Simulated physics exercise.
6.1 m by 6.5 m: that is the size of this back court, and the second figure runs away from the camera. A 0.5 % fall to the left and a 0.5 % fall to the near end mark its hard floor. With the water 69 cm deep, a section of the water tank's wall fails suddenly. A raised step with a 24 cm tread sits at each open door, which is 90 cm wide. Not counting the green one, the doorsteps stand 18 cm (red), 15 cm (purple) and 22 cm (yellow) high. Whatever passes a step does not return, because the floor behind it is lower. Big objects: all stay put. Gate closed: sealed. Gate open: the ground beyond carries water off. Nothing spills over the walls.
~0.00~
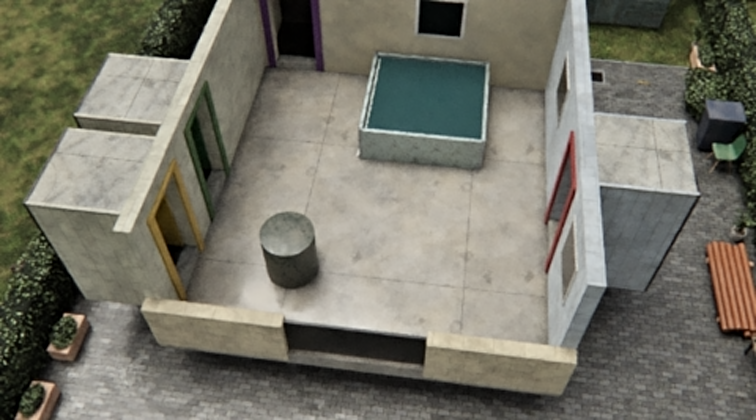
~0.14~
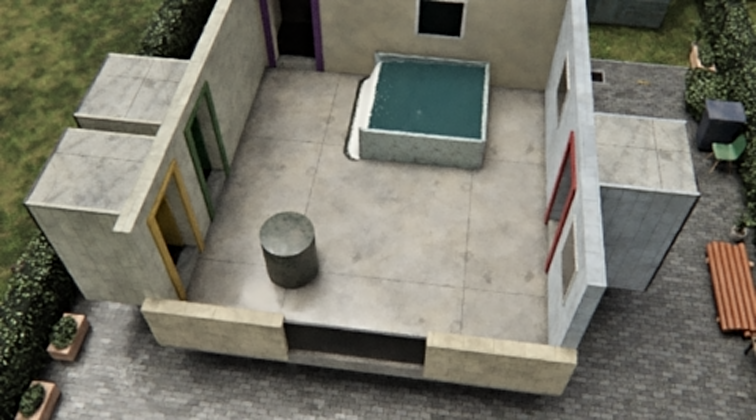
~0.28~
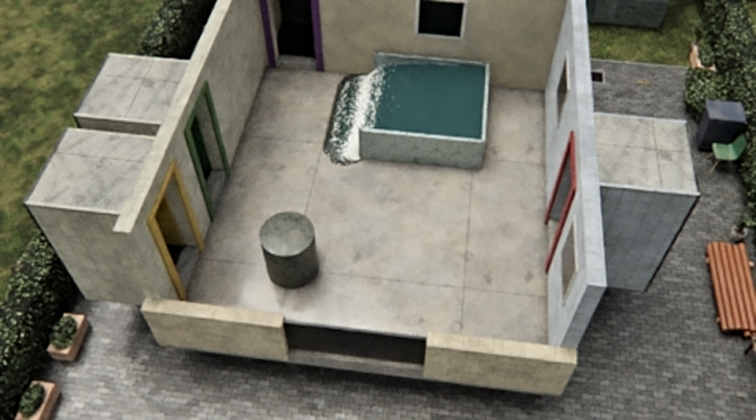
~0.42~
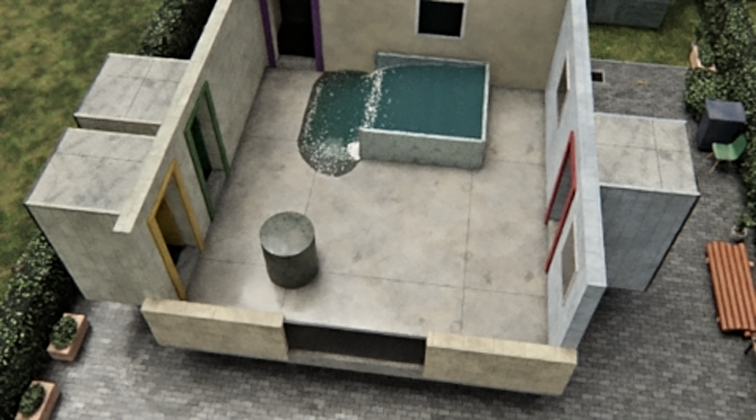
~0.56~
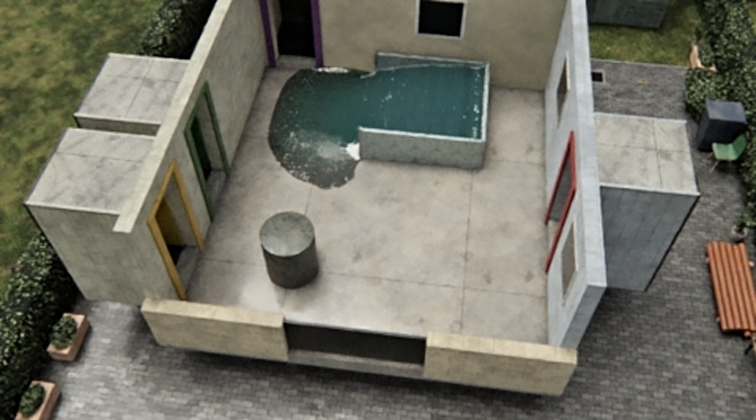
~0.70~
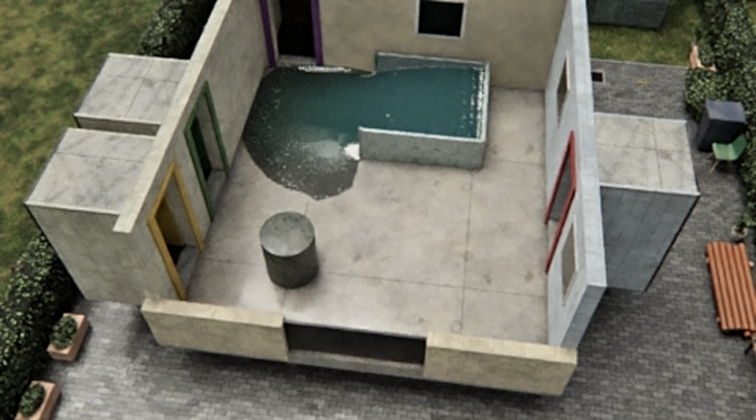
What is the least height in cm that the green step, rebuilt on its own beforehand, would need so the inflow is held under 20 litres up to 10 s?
Around 14.5 cm would be enough.
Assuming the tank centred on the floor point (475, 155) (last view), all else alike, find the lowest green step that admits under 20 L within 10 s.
I'd put it at close to 22 cm.
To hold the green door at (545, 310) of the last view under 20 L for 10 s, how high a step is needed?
Minimum: Close to 16 cm.
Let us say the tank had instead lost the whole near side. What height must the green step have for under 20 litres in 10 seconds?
At least roughly 9.5 centimetres tall.
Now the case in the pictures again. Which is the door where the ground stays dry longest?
The red one comes last.
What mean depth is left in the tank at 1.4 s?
It averages near 37 cm.
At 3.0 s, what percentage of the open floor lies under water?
Approximately 40 %.
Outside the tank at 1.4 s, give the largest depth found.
It gets to close to 54 centimetres there.
After 1.4 s water covers 25 % of the floor, deepest (54 cm) near (264, 71); 13 cm at the green door, 0 litres in over its 24 cm step.
After 3.0 s water covers 40 % of the floor, deepest (35 cm) near (175, 326); 20 cm at the green door, 0 litres in over its 24 cm step.
After 10.0 s water covers 100 % of the floor, deepest (15 cm) near (538, 90); 10 cm at the green door, 0 litres in over its 24 cm step.
At the green door as built, the water arrived by 1.2 s and peaked near 22 cm at 2.2 s.
Run again over the same 10 s with other heights there, 36 litres in over 12.5 cm, 10 litres over 17 cm. The limit of 20 litres is kept from about 14.5 cm up.
